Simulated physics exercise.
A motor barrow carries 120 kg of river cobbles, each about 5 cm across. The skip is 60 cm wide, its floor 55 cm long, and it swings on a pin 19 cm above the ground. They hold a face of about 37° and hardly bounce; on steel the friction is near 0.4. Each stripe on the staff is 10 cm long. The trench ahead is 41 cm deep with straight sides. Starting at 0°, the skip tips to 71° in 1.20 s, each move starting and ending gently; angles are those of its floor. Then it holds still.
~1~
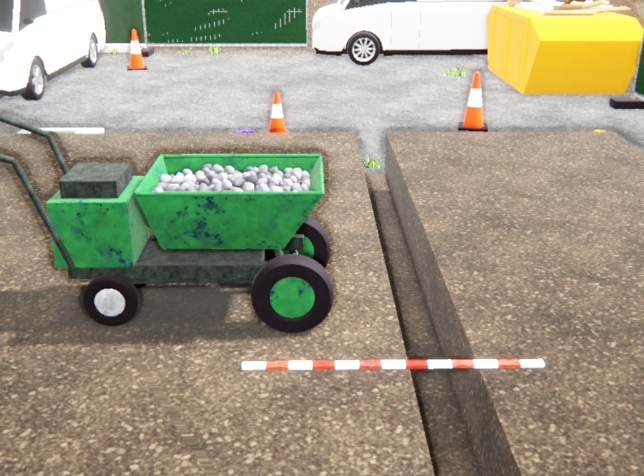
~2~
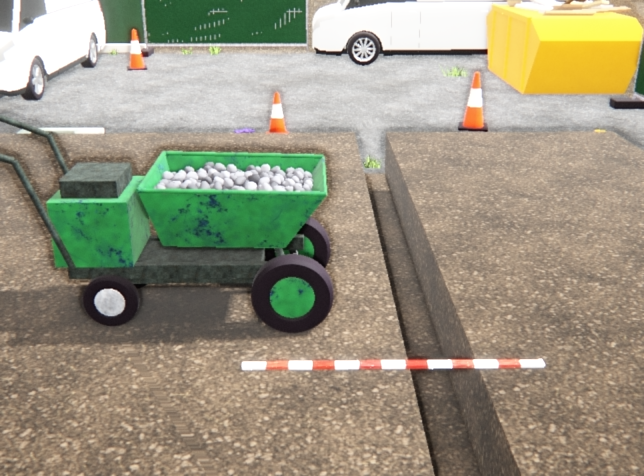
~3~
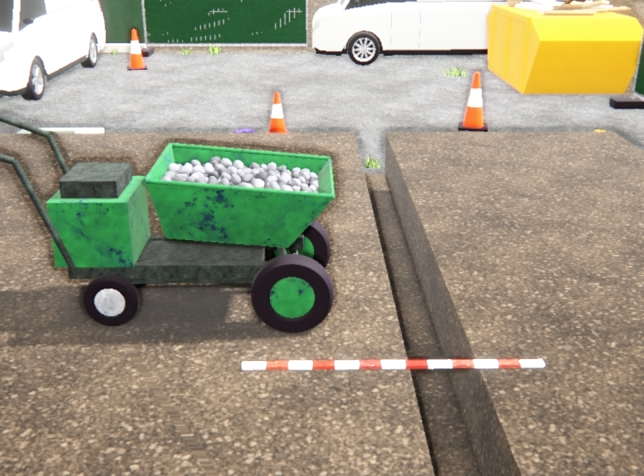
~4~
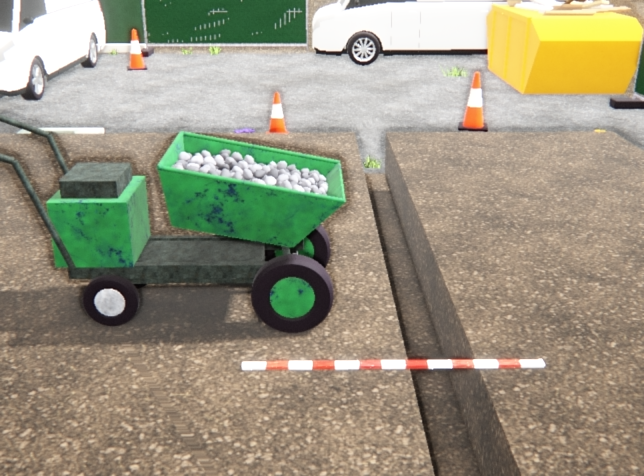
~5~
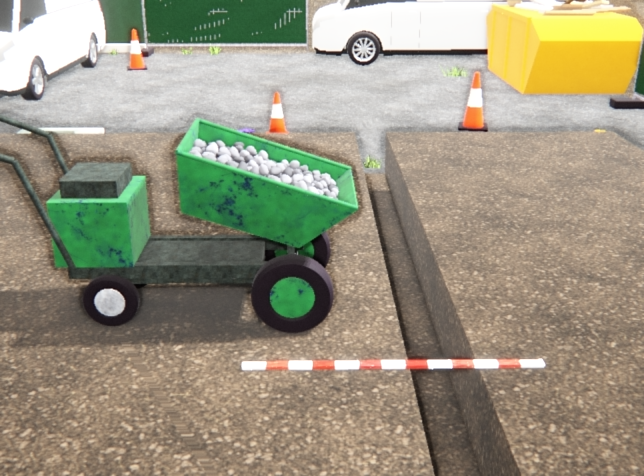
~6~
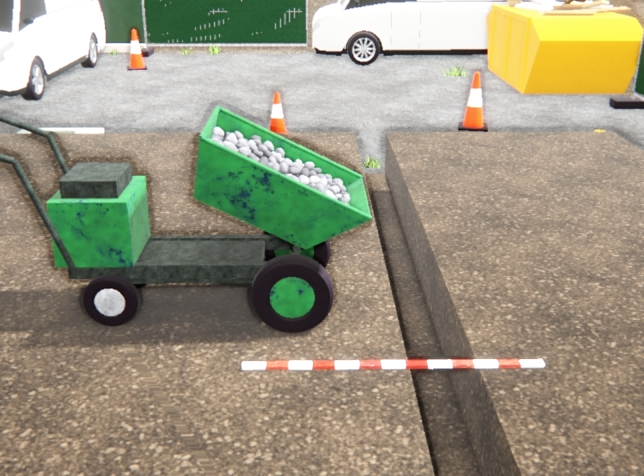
On a stretch of brown ground beside a grey paved yard, seen from the side and slightly above, a narrow trench runs away from the viewer. A green motor barrow full of pale rounded stones stands left of it, a red-and-white staff lies across it, and orange cones, white vehicles and a yellow container sit behind. The skip swings forward, its rear rising and its lip moving right and dipping, while the wheels and view stay still.
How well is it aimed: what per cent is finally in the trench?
Close to 84 in a hundred.
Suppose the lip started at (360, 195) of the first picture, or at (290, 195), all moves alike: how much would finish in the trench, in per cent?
First some 45, then 90 per cent.
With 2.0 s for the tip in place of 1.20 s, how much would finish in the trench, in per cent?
In that case some 95 per cent.
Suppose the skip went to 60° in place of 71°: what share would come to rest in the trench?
In that case some 50 per cent.
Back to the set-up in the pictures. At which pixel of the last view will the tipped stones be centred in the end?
Around (429, 355).
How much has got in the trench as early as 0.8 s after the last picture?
About 30 per cent by then.
Then, 0.4 s after the last picture the floor is at 60°, 100 % in the skip; the foremost stones are at (400, 237).
Then, 0.8 s after the last picture the floor is at 71°, 60 % in the skip, 32 % in the trench, 8 % past the trench; the foremost stones are at (491, 302).
Then, 1.1 s after the last picture the floor is at 71°, 30 % in the skip, 54 % in the trench, 16 % past the trench; the foremost stones are at (569, 312).
Then, 3.1 s after the last picture the floor is at 71°, 0 % in the skip, 84 % in the trench, 16 % past the trench; the foremost stones are at (596, 306).
